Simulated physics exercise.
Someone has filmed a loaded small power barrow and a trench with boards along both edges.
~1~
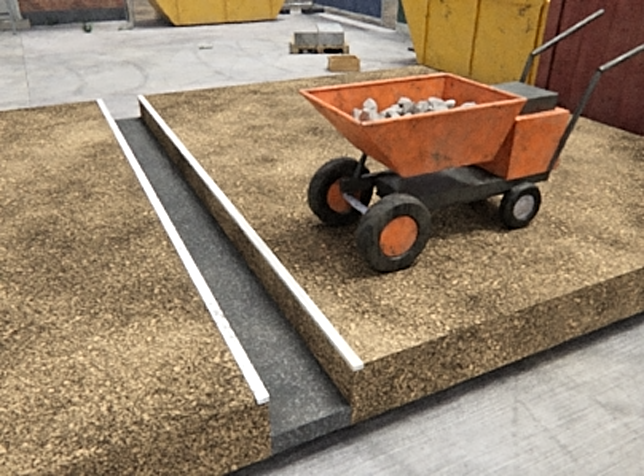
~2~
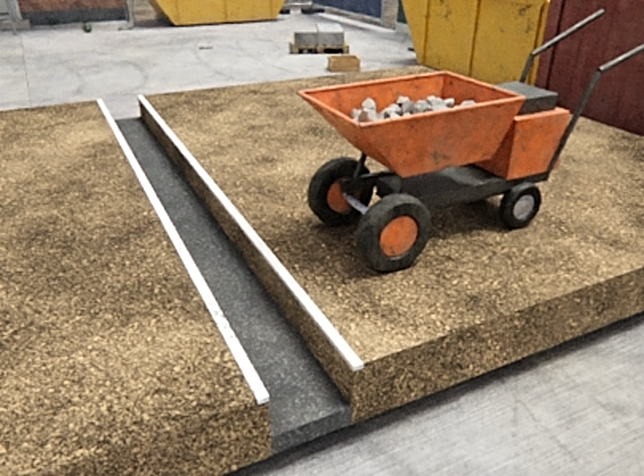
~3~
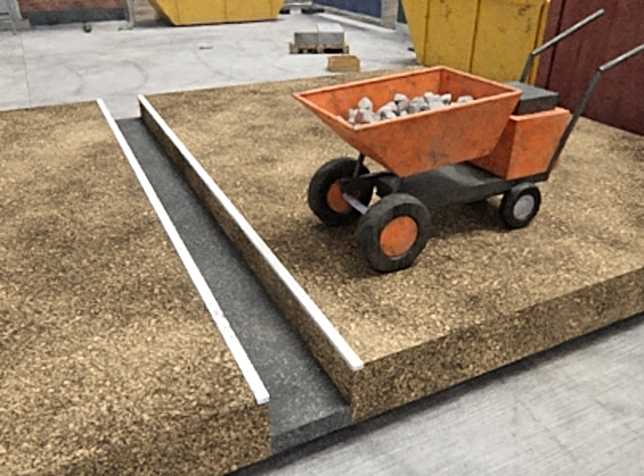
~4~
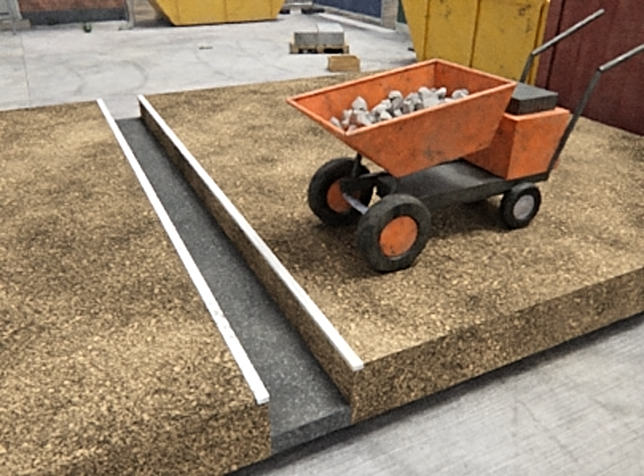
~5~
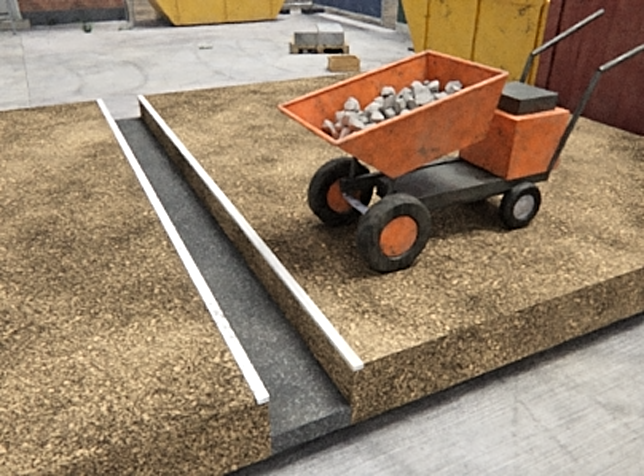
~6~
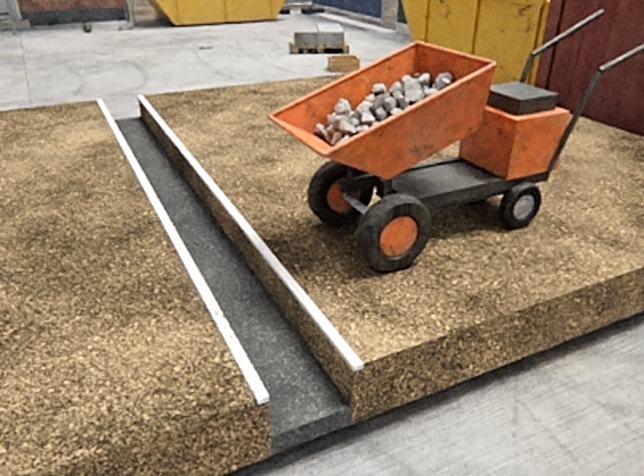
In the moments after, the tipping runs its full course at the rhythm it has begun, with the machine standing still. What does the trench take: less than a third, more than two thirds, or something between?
The trench ends with more than two thirds of it.
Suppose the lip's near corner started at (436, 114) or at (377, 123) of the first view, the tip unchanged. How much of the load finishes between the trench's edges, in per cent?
First some 50, then 100 per cent.
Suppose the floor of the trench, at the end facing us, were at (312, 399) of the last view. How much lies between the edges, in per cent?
Some 70 per cent.
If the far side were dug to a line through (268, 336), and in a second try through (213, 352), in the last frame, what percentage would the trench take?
In turn 50 and 100 in a hundred.
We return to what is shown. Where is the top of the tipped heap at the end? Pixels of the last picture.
Roughly at (193, 299).
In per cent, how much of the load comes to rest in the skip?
About 0 per cent.
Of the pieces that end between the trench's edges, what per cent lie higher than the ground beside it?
It comes to 0 per cent or so.
Shortly afterwards, skip tipped steeply; the whole lot in the skip.
Next, skip tipped right over; the bulk in the skip; a little in or heaped over the trench; only a few falling.
Some moments later, skip tipped right over; a little in the skip; the bulk in or heaped over the trench; a little beyond it.
In the end, skip tipped right over; the bulk in or heaped over the trench; a little beyond it.
